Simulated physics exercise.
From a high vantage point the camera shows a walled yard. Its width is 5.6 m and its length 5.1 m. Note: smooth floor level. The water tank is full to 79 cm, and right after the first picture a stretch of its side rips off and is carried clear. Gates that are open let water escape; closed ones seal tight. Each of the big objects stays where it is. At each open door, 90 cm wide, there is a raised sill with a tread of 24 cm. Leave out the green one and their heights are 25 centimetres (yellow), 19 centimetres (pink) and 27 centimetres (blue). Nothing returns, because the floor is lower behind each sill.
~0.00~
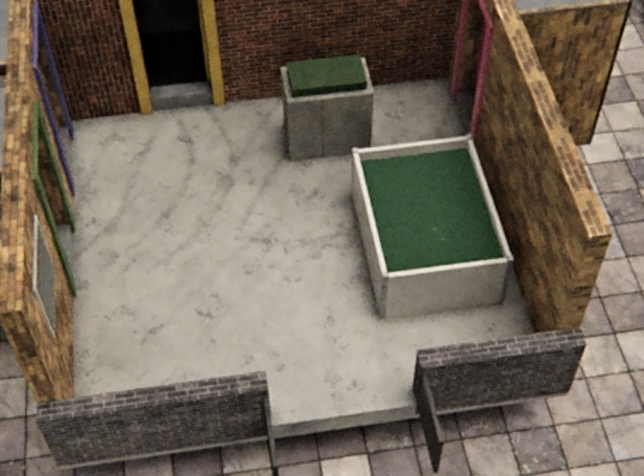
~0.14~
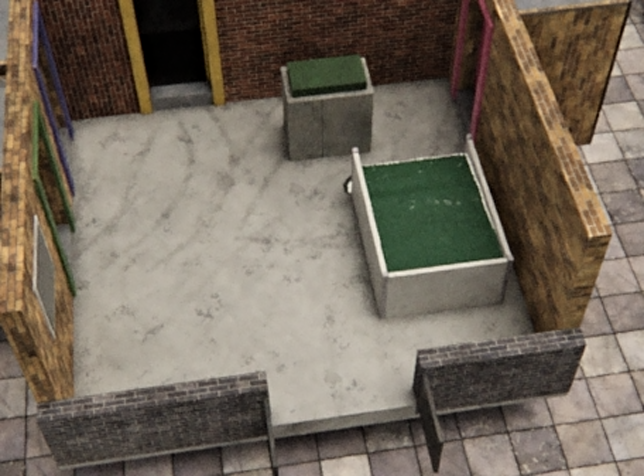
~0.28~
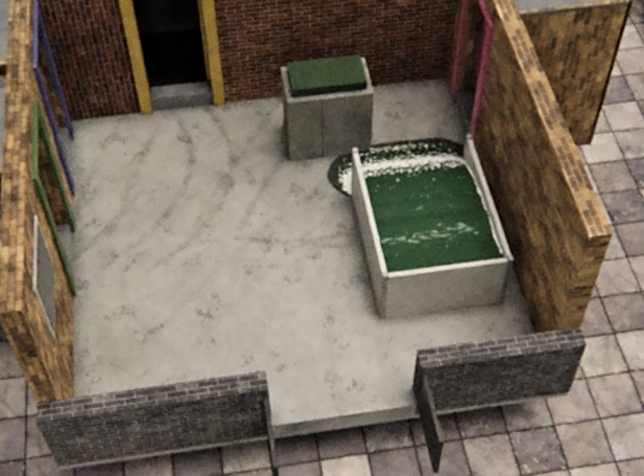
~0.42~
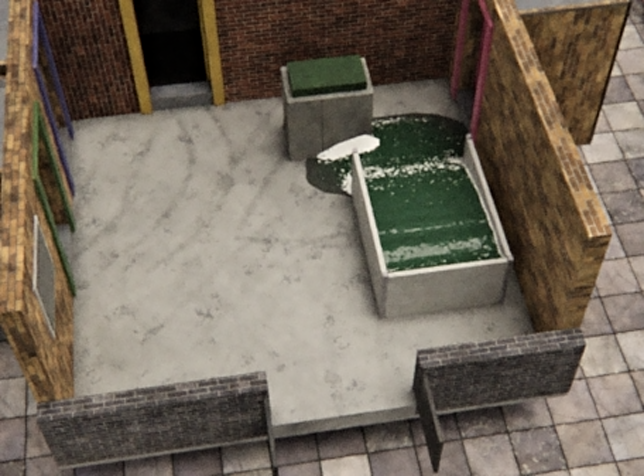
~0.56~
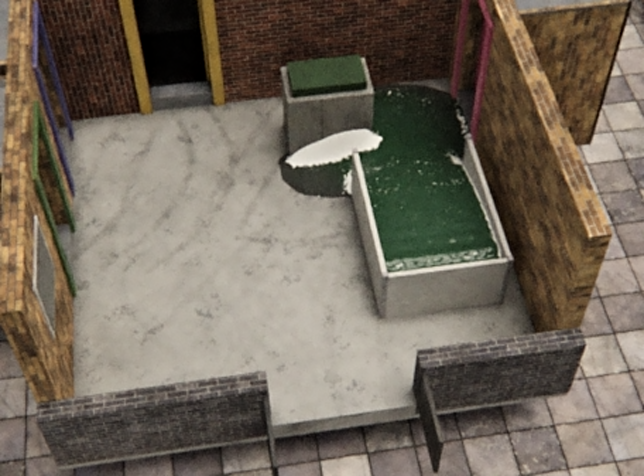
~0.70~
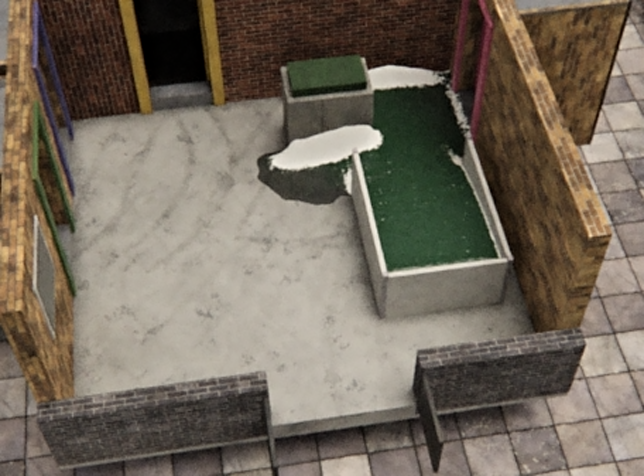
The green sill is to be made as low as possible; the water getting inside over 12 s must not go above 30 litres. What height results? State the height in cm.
It would have to be roughly 7.5 cm high.
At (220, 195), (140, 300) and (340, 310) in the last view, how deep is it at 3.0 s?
Roughly 3, then 2, then 0 cm.
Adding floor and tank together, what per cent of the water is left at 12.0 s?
Close to 84 per cent is still present.
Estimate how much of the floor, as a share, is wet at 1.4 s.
Wet: Close to 30 %.
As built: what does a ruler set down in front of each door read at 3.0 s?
At the yellow door the depth is 10 cm, at pink 28 cm, at green 11 cm and at blue 31 cm.
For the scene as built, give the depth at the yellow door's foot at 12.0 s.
7.0 cm.
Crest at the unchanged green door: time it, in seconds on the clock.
Approximately 3.6 s.
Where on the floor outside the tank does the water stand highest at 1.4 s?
Around pixel (449, 79).
After 1.4 s water covers 30 % of the floor, deepest (62 cm) near (449, 79); it has not reached the green door.
After 3.0 s water covers 65 % of the floor, deepest (36 cm) near (85, 121); 11 cm at the green door, 0 litres in over its 19 cm sill.
After 12.0 s water covers 95 % of the floor, deepest (13 cm) near (493, 207); 7 cm at the green door, 0 litres in over its 19 cm sill.
At the green door as built, the water arrived by 2.1 s and peaked near 14 cm at 3.6 s.
Run again over the same 12 s with other heights there, 47 litres in over 6.5 cm, 16 litres over 9 cm. The limit of 30 litres is kept from about 7.5 cm up.
